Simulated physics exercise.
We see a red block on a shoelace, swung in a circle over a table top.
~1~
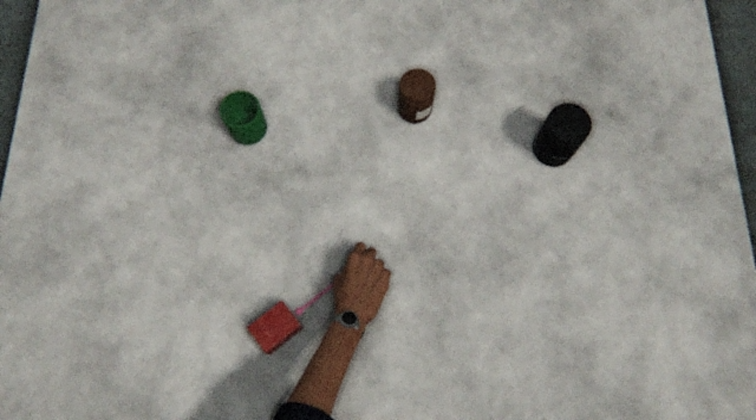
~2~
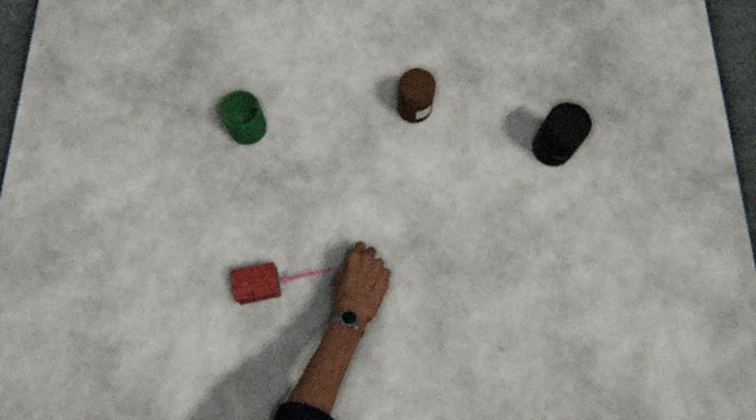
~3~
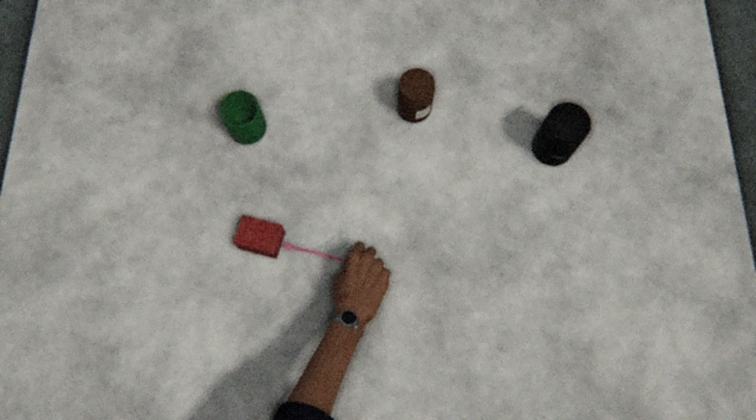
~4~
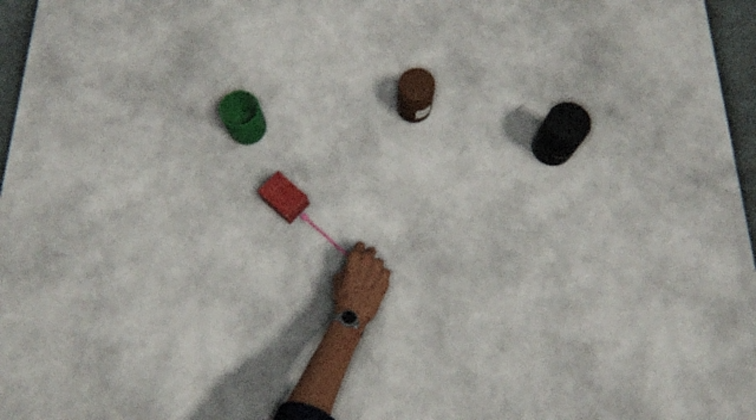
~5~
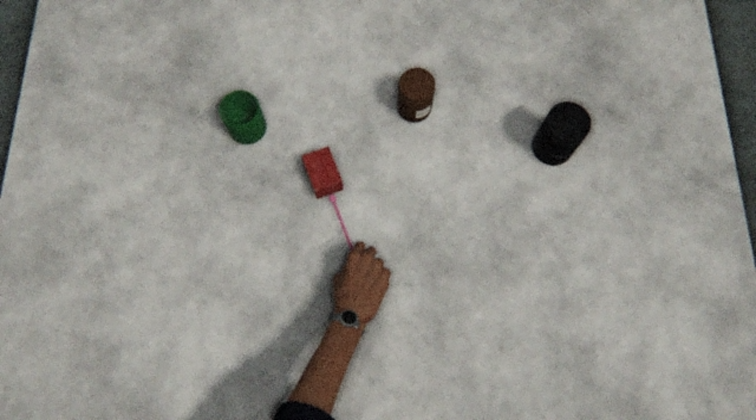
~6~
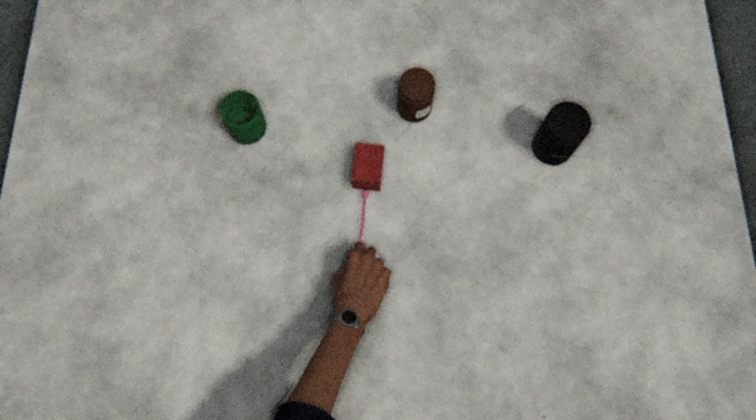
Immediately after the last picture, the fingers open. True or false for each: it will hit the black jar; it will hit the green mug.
That it hits the black jar is false; that it hits the green mug is false.
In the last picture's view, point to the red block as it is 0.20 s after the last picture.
It is roughly at (560, 217).
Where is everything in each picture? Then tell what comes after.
In the first picture, red block (273, 326); black jar (570, 122); green mug (240, 109); brown jar (418, 84).
In the second picture, red block (254, 281).
In the third picture, red block (257, 234).
In the fourth picture, red block (282, 193).
In the fifth picture, red block (322, 168).
In the sixth picture, red block (368, 162); black jar (570, 121); green mug (239, 108); brown jar (417, 83); going round clockwise.
Then, 0.08 s later than the last view, block near (454, 189).
Then, 0.20 s later than the last view, block near (560, 217).
Finally, block near (700, 255). The black jar stays untouched and the green mug remains clear.
